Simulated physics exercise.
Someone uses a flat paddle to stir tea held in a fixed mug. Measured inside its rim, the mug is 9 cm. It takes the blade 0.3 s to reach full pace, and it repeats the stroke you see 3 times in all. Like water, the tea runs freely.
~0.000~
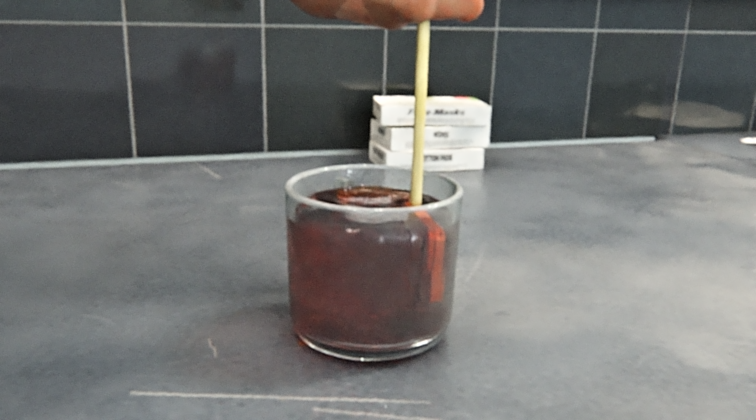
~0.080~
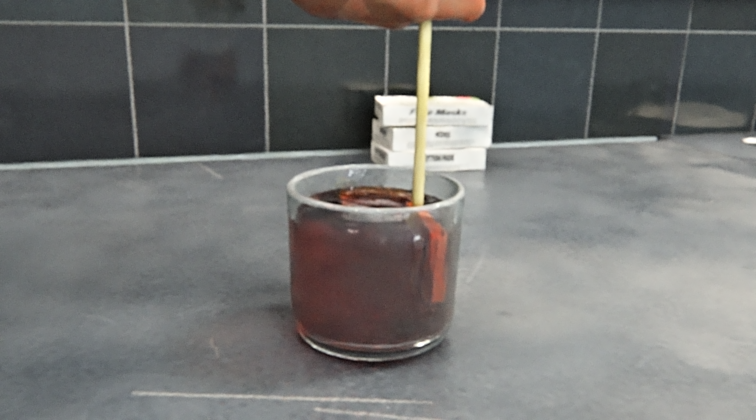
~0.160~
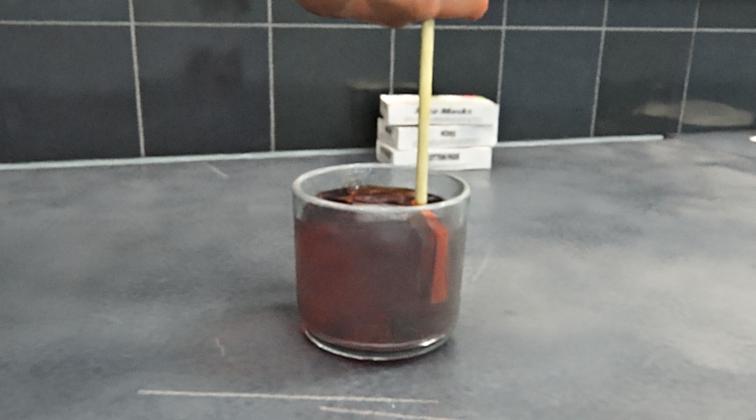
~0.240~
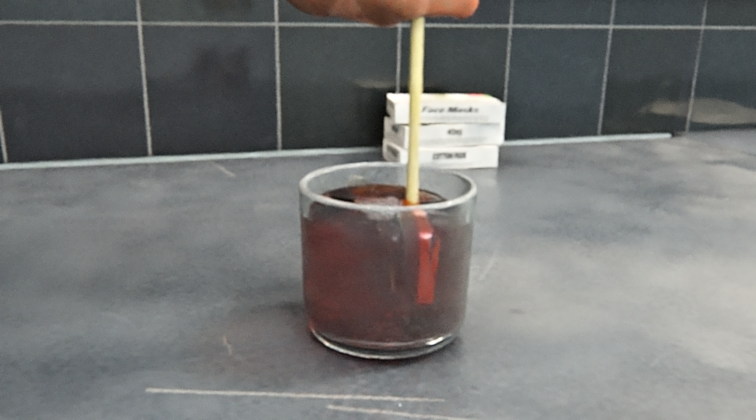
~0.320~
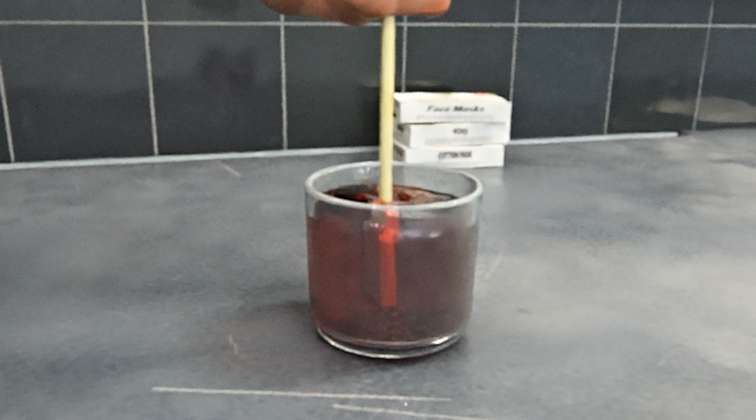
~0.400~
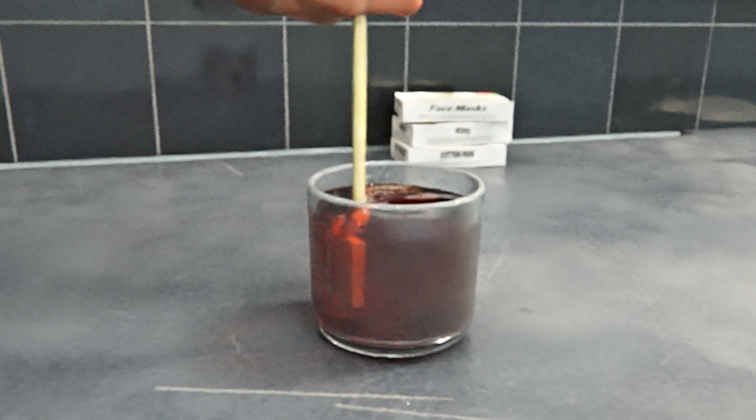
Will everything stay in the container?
Spill-free.
By 0.85 s 0 ml is over the rim.
By 1.29 s 0 ml is over the rim.
By 1.74 s 0 ml is over the rim.
By 2.18 s 0 ml is over the rim.
At rest 0 ml is over the rim.
